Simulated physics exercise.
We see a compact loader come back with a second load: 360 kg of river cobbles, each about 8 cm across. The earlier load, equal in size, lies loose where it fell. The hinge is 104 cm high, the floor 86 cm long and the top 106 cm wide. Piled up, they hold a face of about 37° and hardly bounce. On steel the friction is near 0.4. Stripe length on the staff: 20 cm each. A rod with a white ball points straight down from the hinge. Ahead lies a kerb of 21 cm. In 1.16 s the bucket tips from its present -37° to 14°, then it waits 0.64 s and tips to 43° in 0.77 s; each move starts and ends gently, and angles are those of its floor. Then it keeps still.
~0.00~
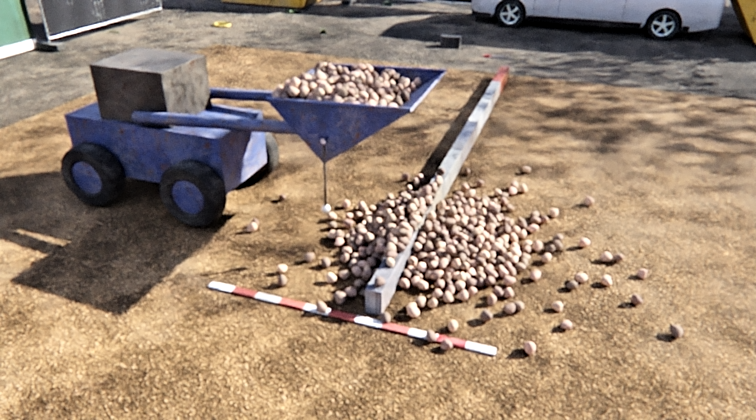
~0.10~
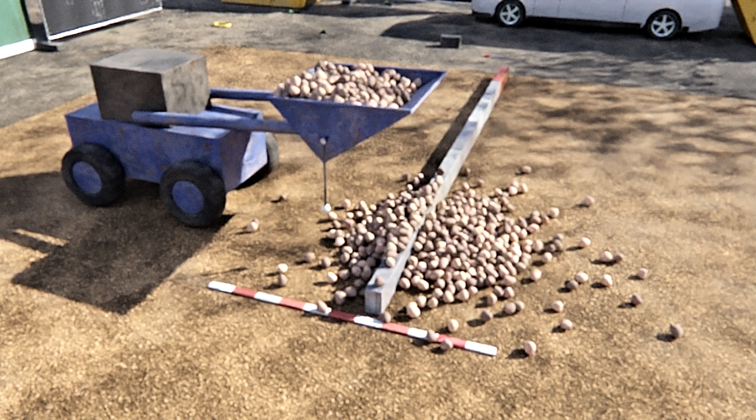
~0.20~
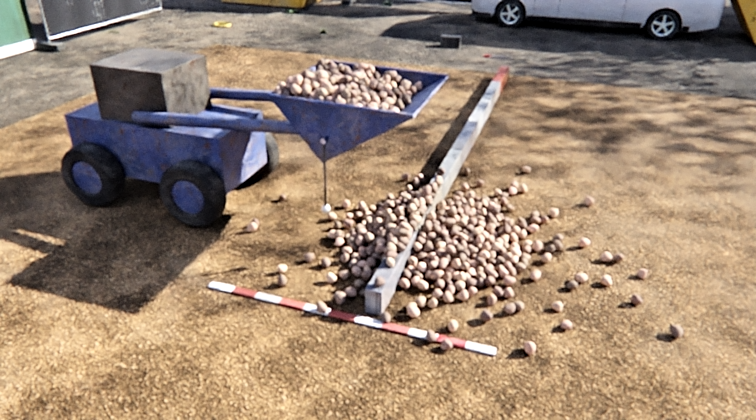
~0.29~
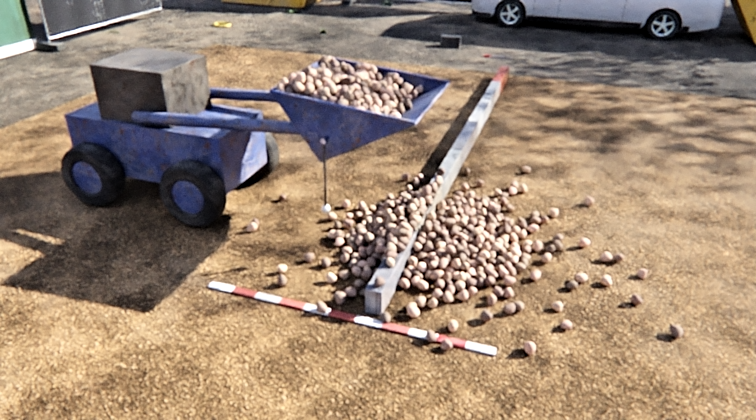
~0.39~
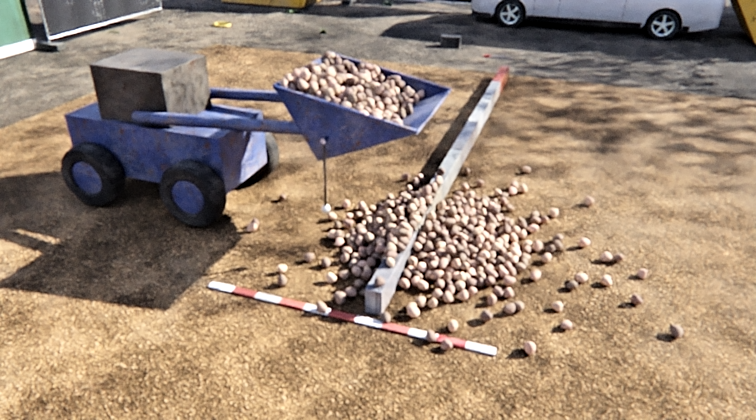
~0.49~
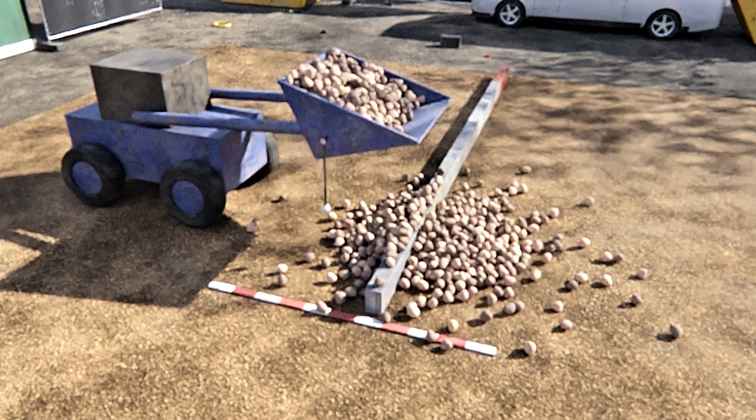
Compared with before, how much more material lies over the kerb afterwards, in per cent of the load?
Some 72 per cent of a load more.
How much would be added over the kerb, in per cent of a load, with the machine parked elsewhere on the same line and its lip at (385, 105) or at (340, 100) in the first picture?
45 % and 5 %.
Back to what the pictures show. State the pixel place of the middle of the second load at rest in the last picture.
(444, 224).
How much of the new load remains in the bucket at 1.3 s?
Still inside: Some 95 %.
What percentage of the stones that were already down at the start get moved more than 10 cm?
I'd put it at about 5 per cent.
After 0.9 s the floor is at 6°; in per cent of one load, 100 in the bucket, 42 on this side of the kerb, 59 over the kerb; the foremost stones are at (618, 269).
After 1.3 s the floor is at 14°; in per cent of one load, 97 in the bucket, 43 on this side of the kerb, 61 over the kerb; the foremost stones are at (618, 269).
After 3.0 s the floor is at 43°; in per cent of one load, 2 in the bucket, 68 on this side of the kerb, 130 over the kerb; the foremost stones are at (618, 269).
After 5.5 s the floor is at 43°; in per cent of one load, 0 in the bucket, 70 on this side of the kerb, 131 over the kerb; the foremost stones are at (618, 269). Net gain over the kerb, 72.
